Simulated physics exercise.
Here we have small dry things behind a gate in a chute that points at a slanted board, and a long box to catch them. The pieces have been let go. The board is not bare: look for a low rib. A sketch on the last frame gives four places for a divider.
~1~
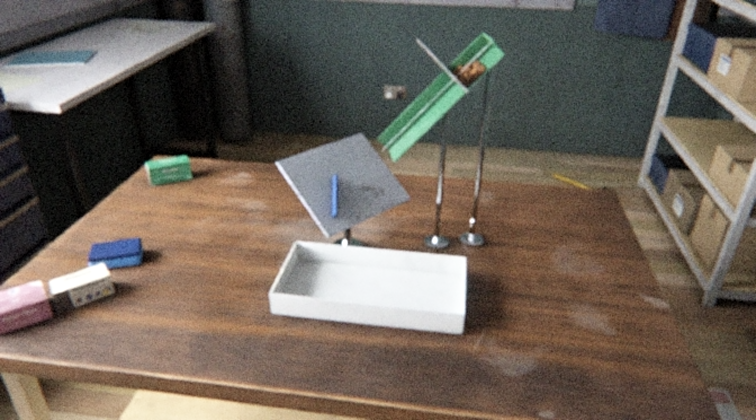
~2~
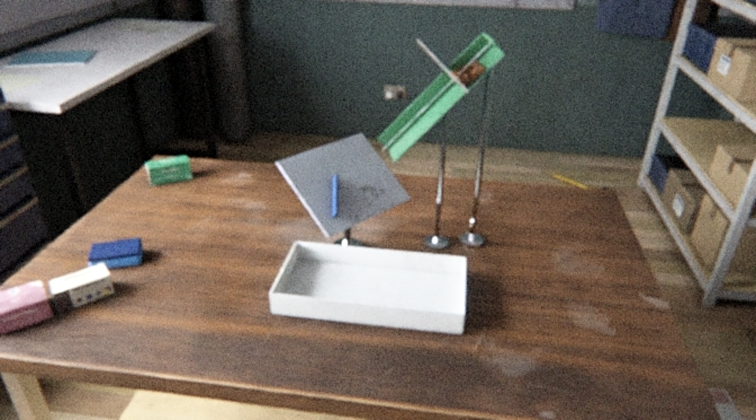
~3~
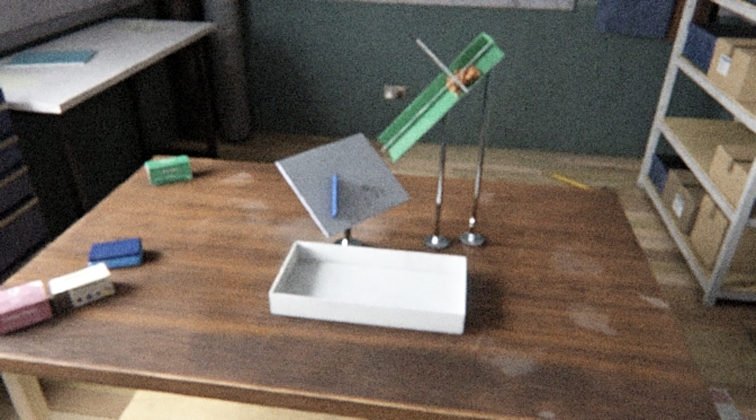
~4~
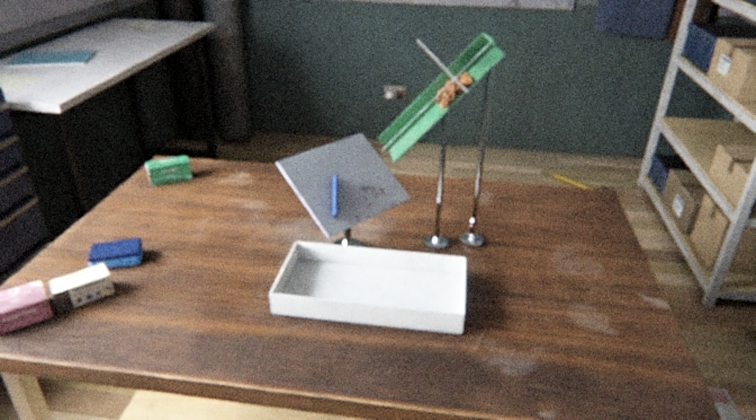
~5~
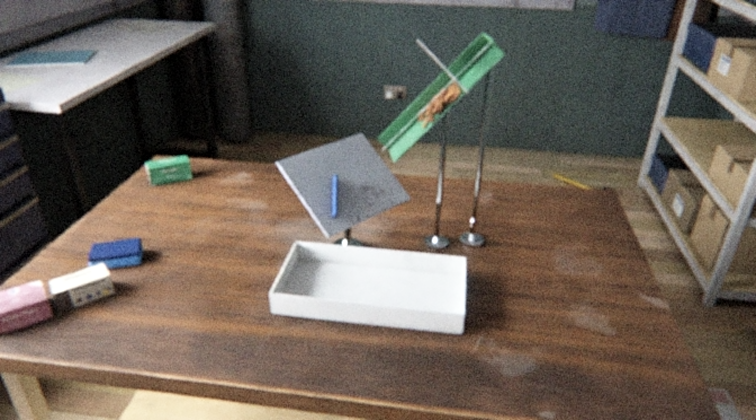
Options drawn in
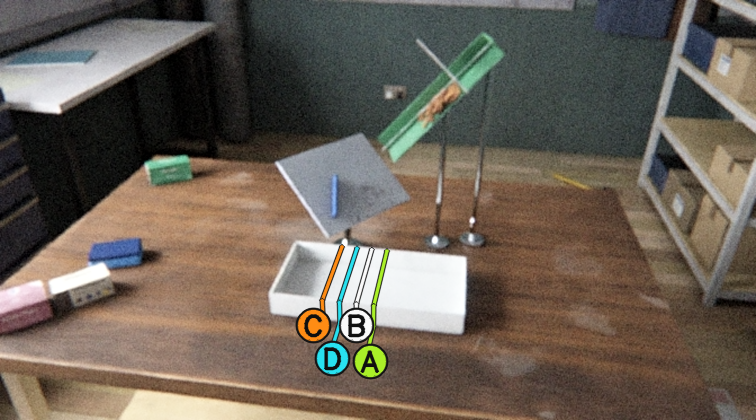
On a wooden workshop table, small brown pieces sliding down a sloping green chute toward a tilted grey board above a white box.
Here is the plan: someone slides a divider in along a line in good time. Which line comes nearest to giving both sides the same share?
B beats the others.
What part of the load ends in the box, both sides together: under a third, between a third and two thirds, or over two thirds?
About that: Over two thirds.
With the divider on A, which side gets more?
Left.
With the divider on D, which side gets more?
Right.
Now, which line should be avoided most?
The answer is C.
On the marked copy, line A crosses the front rim at (373, 305); line B crosses the front rim at (356, 303); line C crosses the front rim at (322, 299); line D crosses the front rim at (339, 301).
For line A, of what is caught, most on the left of the divider, about a quarter on the right.
For line B, of what is caught, about half on the left of the divider, about half on the right.
For line C, of what is caught, a stray few on the left of the divider, nearly all on the right.
For line D, of what is caught, about a quarter on the left of the divider, most on the right.
